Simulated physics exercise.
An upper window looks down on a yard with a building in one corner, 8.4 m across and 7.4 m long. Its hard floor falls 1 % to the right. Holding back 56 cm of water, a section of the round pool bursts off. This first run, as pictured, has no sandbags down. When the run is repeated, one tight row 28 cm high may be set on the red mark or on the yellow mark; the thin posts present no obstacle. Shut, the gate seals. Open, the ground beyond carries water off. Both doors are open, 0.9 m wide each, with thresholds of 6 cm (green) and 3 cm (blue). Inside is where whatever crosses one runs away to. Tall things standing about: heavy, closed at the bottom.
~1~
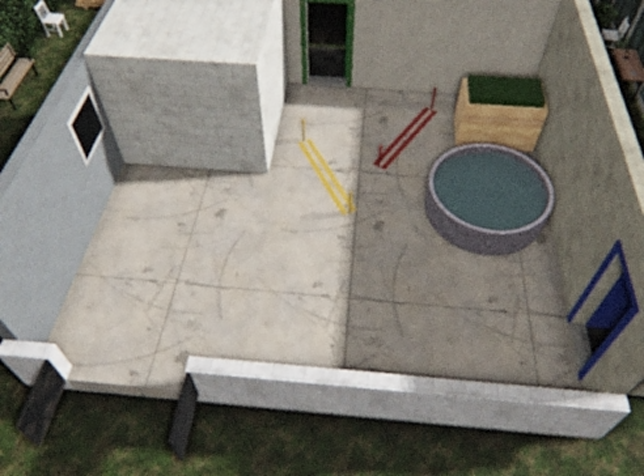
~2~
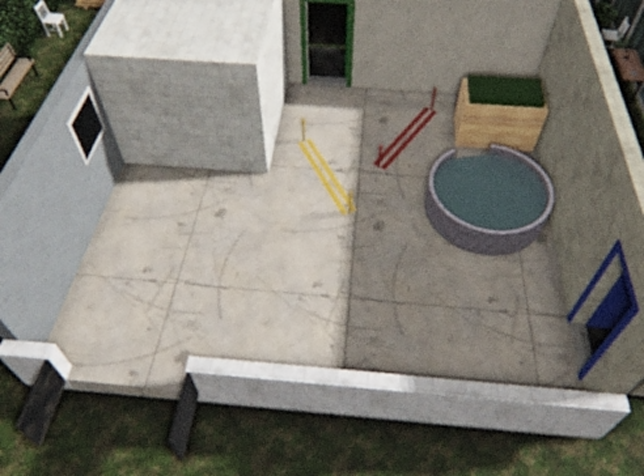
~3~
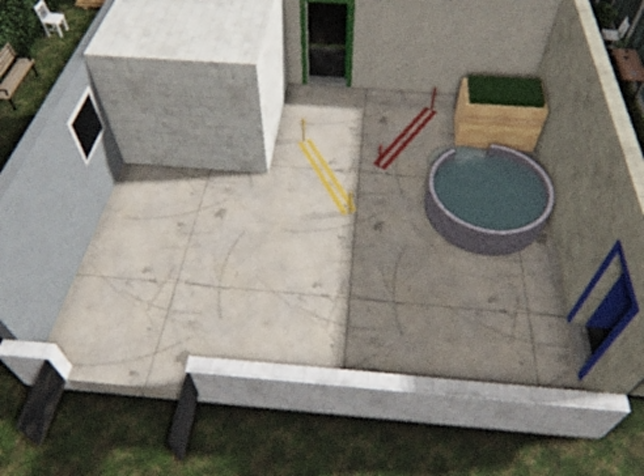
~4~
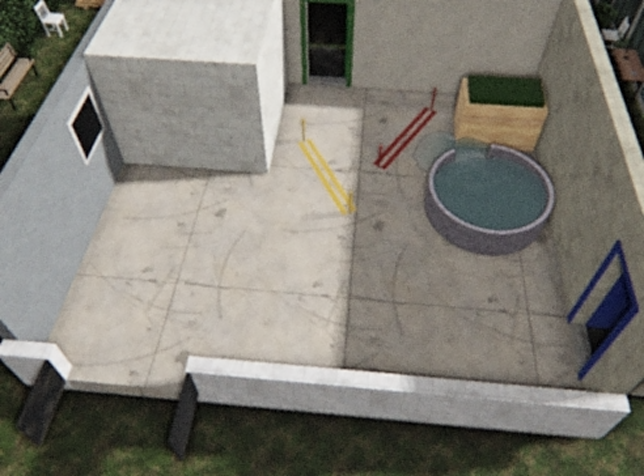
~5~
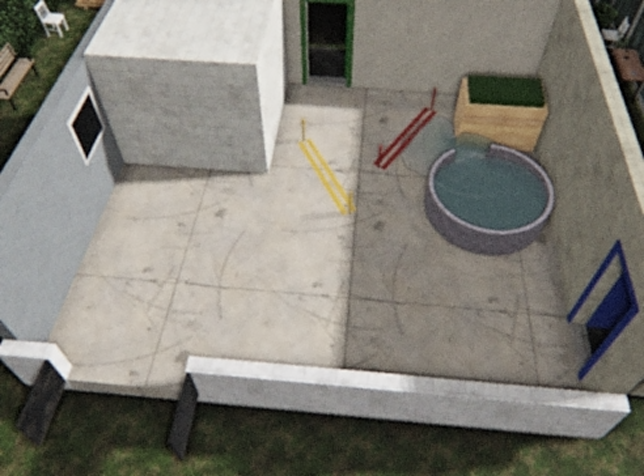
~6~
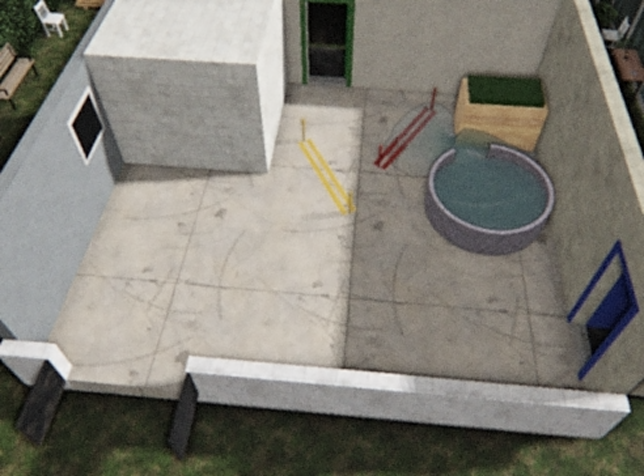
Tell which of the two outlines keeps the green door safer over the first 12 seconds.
The red outline keeps it safer.
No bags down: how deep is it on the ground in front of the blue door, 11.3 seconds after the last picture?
About 5.0 cm.
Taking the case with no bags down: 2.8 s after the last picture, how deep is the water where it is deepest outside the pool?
28 cm.
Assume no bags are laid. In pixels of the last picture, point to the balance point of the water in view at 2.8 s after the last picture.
Centre of the water: Close to (443, 167).
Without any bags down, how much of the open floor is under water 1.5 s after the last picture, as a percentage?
I'd say some 20 in a hundred.
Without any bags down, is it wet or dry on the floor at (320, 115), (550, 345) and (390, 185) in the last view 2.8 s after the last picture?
First waterlogged, then waterlogged, then untouched.
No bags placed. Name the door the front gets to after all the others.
That's the blue door, I'd say.
Then, 0.7 s after the last picture water covers 10 % of the floor and is deepest (42 cm) near (469, 149) in the run without bags; in at the green door, 0 L with no bags, 0 L with the row on red, 0 L on yellow.
Then, 1.5 s after the last picture water covers 20 % of the floor and is deepest (34 cm) near (469, 149) in the run without bags; in at the green door, 0 L with no bags, 0 L with the row on red, 1 L on yellow.
Then, 2.8 s after the last picture water covers 30 % of the floor and is deepest (28 cm) near (469, 149) in the run without bags; in at the green door, 12 L with no bags, 0 L with the row on red, 15 L on yellow.
Then, 6.3 s after the last picture water covers 50 % of the floor and is deepest (17 cm) near (538, 198) in the run without bags; in at the green door, 68 L with no bags, 0 L with the row on red, 76 L on yellow.
Then, 11.3 s after the last picture water covers 75 % of the floor and is deepest (10 cm) near (535, 178) in the run without bags; in at the green door, 90 L with no bags, 1 L with the row on red, 98 L on yellow.
